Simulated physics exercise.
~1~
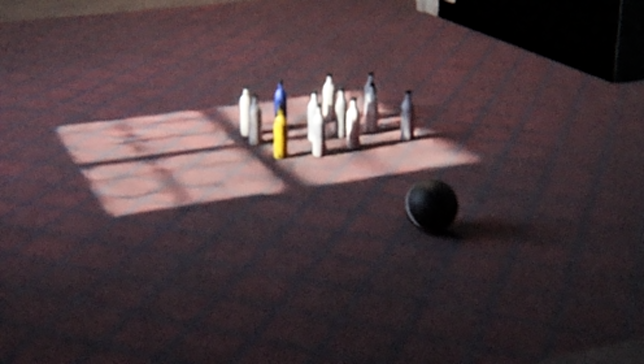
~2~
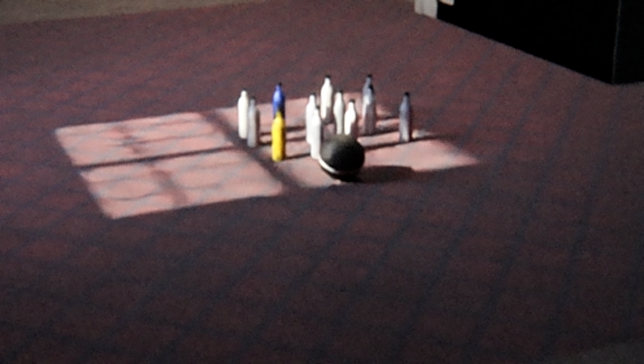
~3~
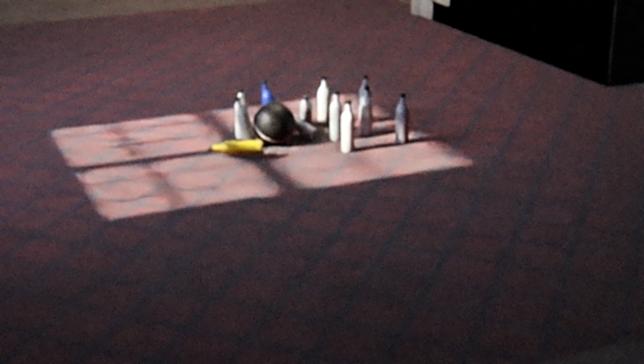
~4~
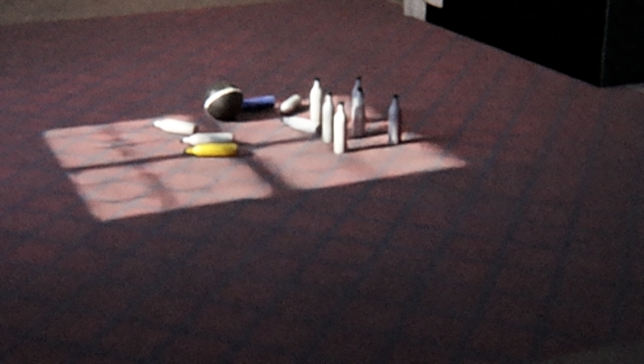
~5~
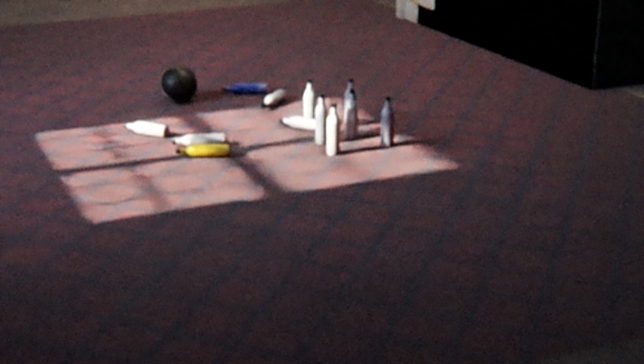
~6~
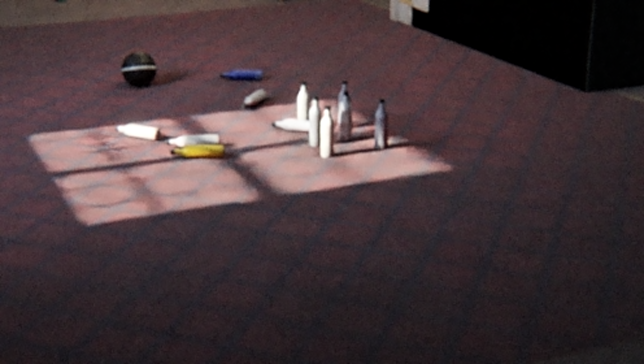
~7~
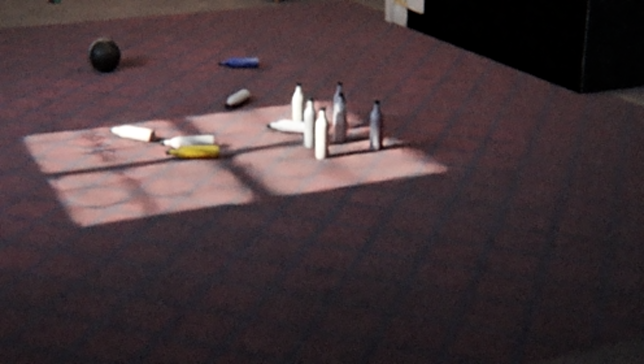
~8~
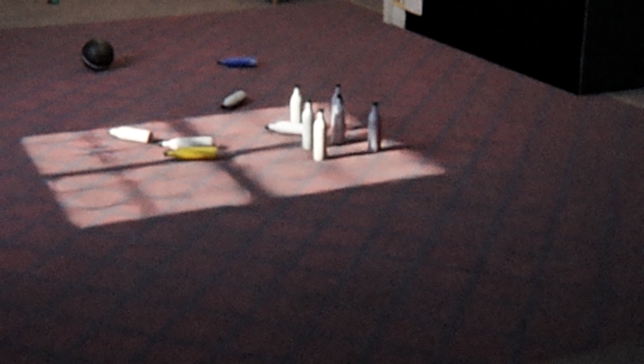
A dark ball rolling left across a patterned carpet into standing bottles, toppling the yellow, blue and several others, some staying upright.
